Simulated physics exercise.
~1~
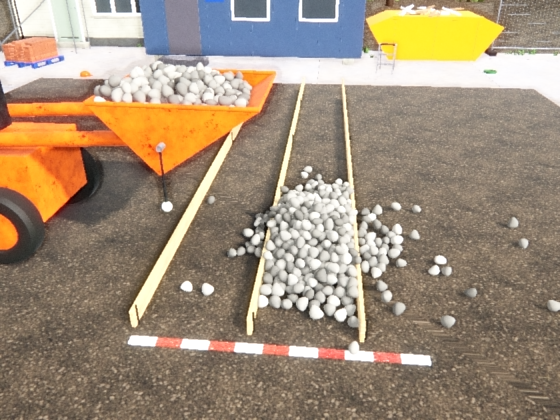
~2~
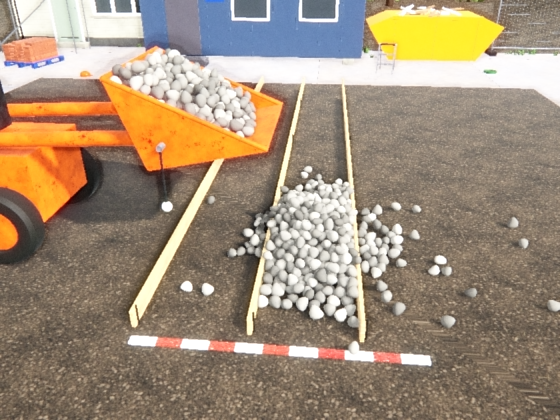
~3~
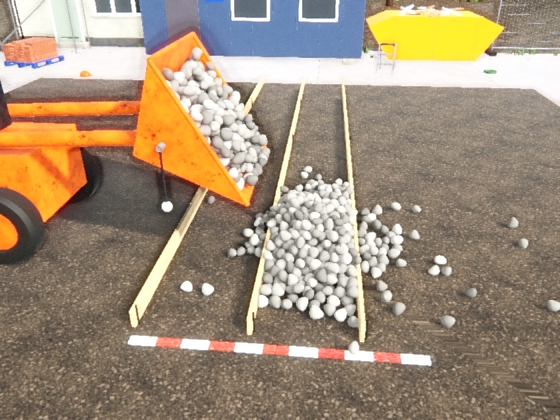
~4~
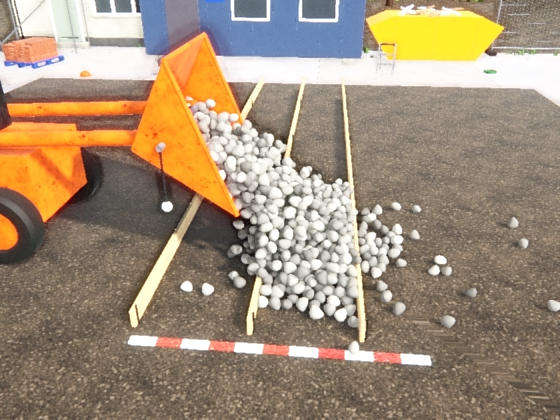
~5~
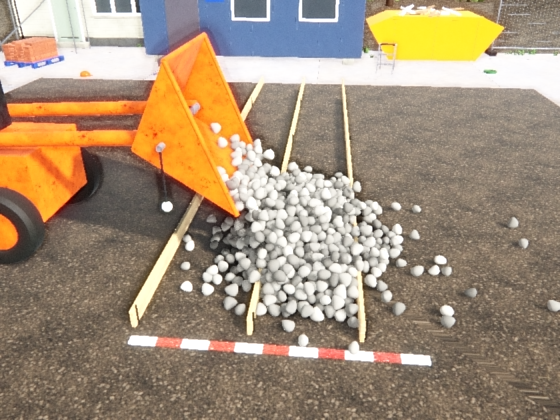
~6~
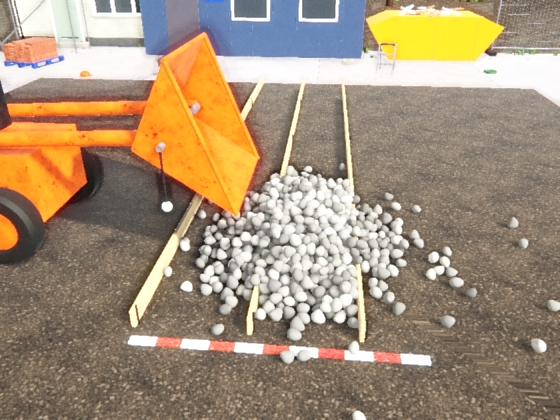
An orange loader bucket tips right and empties its grey stones onto the pile between planks.
